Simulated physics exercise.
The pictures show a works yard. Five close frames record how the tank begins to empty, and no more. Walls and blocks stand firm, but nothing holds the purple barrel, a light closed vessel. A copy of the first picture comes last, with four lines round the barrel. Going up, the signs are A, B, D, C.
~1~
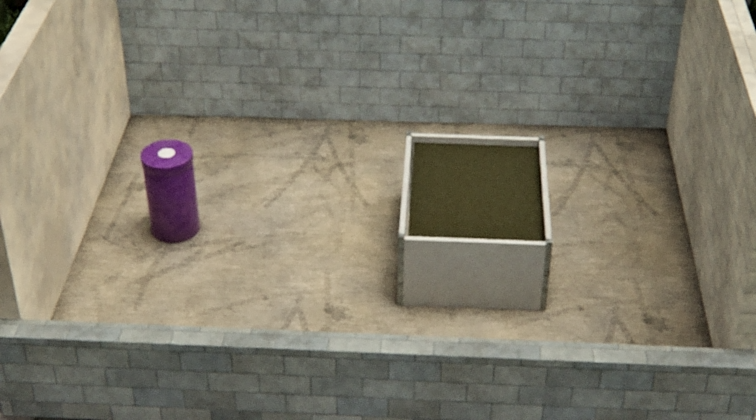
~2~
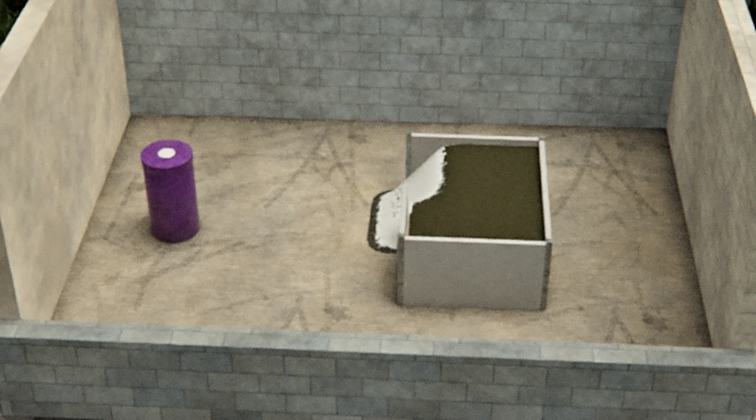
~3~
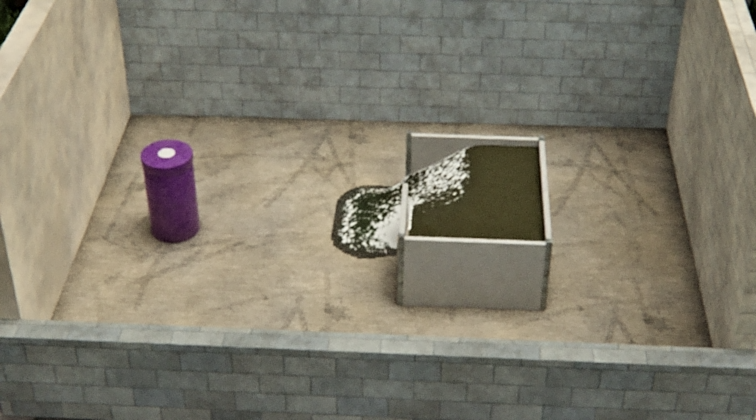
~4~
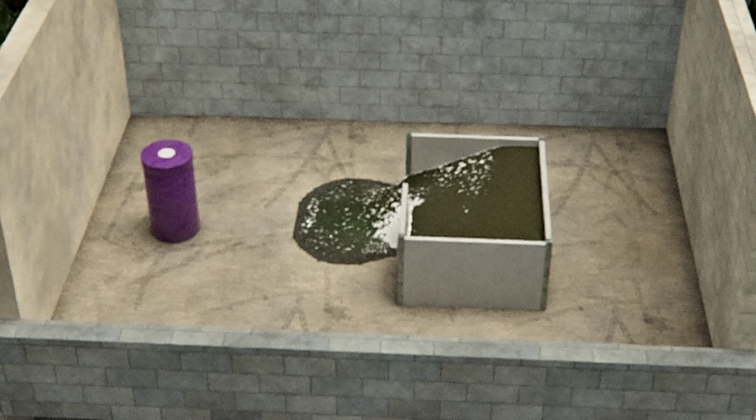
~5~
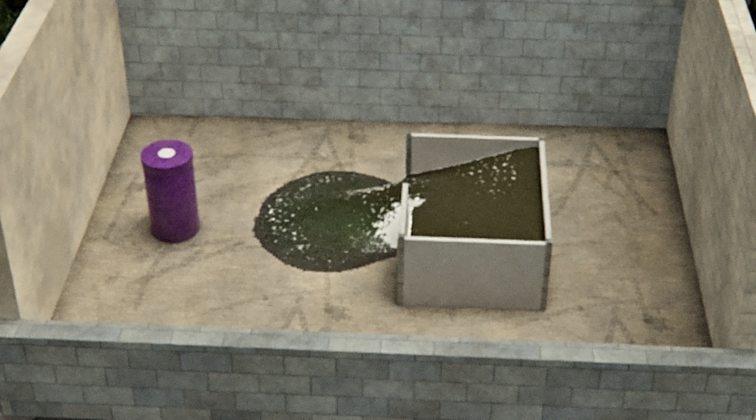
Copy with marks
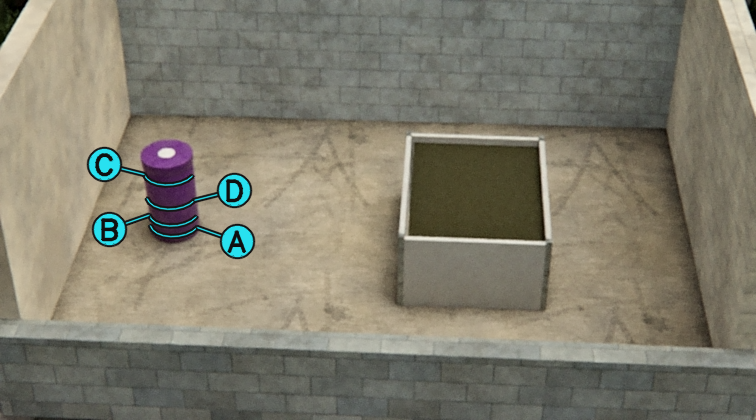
In the video, dark water pours from the left side of a full, open-topped tank in a walled yard, foaming white at first, and spreads leftward across the ground in a widening puddle while a purple barrel stands still.
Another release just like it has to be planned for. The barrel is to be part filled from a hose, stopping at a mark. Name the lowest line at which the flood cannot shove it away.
Choose D.
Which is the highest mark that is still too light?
It is B.
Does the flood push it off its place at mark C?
No, not at all.
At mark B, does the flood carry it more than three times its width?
No, it does not.
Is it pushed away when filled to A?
Yes, it does.
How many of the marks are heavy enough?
Two of them.
On the marked copy, A at (170, 236); B at (169, 226); C at (165, 185); D at (167, 209); from the bottom up A, B, D, C.
With A, it is pushed about 5 times its own width away.
With B, it is pushed about its own width away.
With C, it does not move.
With D, it does not move.
